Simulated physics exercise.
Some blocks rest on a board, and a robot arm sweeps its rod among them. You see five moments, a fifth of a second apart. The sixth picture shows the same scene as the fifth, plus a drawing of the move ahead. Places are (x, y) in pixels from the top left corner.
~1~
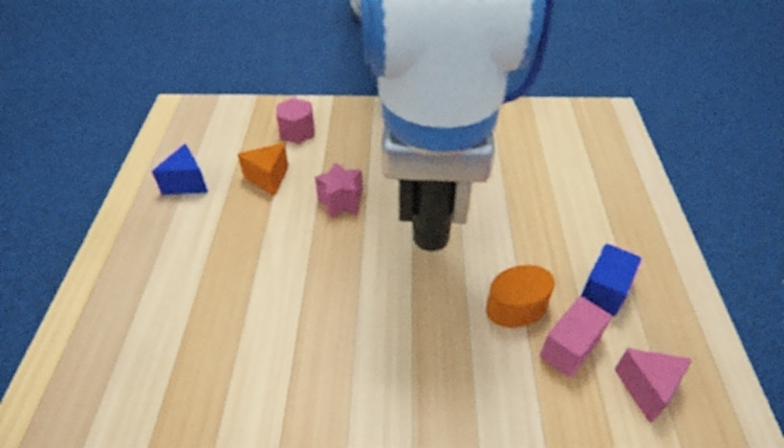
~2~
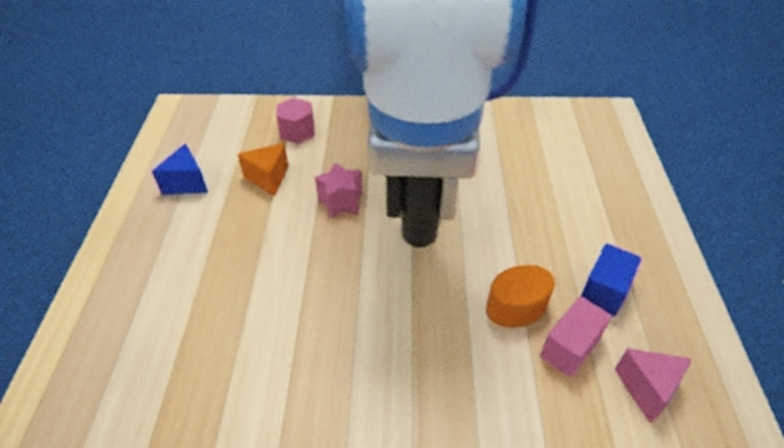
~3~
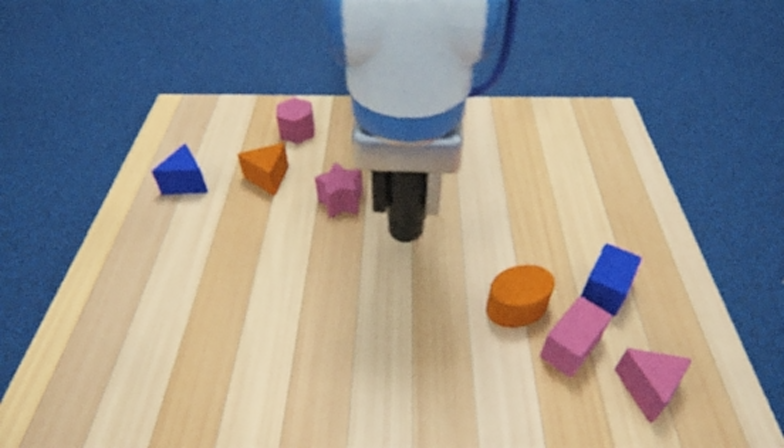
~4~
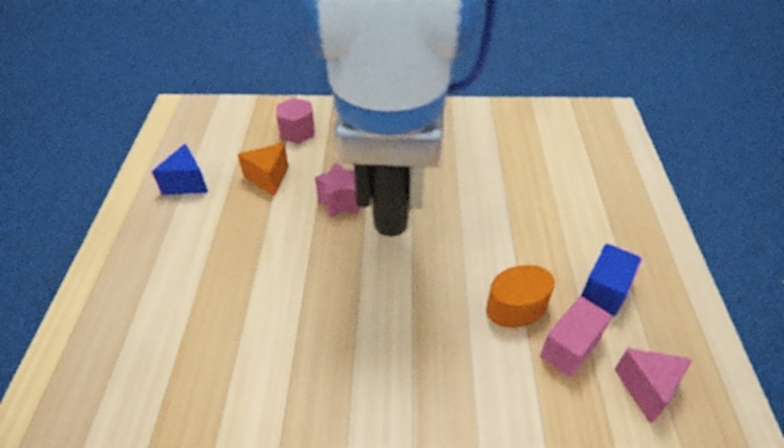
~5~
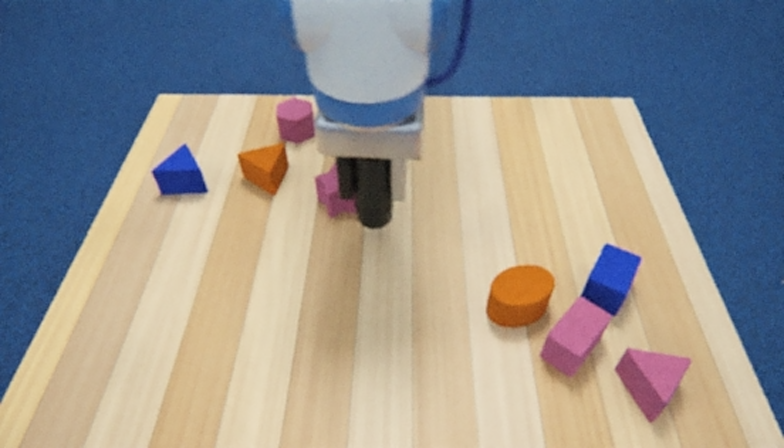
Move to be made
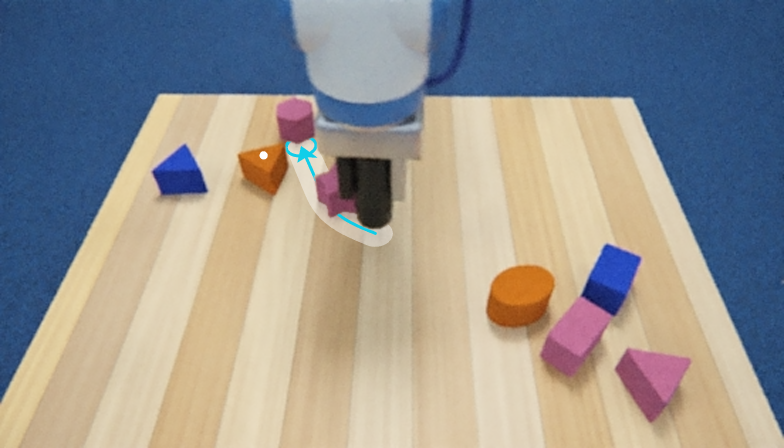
A robot arm moves its black rod slowly left toward the pink star, touching no blocks.
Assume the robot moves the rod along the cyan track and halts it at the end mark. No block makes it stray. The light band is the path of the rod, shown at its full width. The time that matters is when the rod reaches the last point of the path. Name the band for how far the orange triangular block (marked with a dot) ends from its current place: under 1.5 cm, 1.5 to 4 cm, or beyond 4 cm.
It will move less than 1.5 cm.
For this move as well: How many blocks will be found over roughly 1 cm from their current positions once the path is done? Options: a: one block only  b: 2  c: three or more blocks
My pick is b.
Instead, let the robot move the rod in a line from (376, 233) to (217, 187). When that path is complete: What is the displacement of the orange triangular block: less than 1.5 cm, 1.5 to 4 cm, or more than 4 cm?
Travels 1.5 to 4 cm.
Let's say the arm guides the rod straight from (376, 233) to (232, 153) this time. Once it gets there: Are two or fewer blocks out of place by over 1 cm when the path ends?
Yes, that is what happens.
The drawn path runs from (376, 233) through (333, 210) and (315, 177) to (301, 146); the dot is on the orange triangular block.
The first path, step by step. One third of the way, rod at (331, 194); pink star-shaped block at (329, 163).
Two thirds of the way, rod at (312, 160); pink star-shaped block at (317, 133), turned 20° clockwise.
At the end, rod at (299, 130); orange triangular block not moved; pink hexagon at (288, 89), turned 15° anticlockwise; pink star-shaped block at (312, 106), turned 35° clockwise.
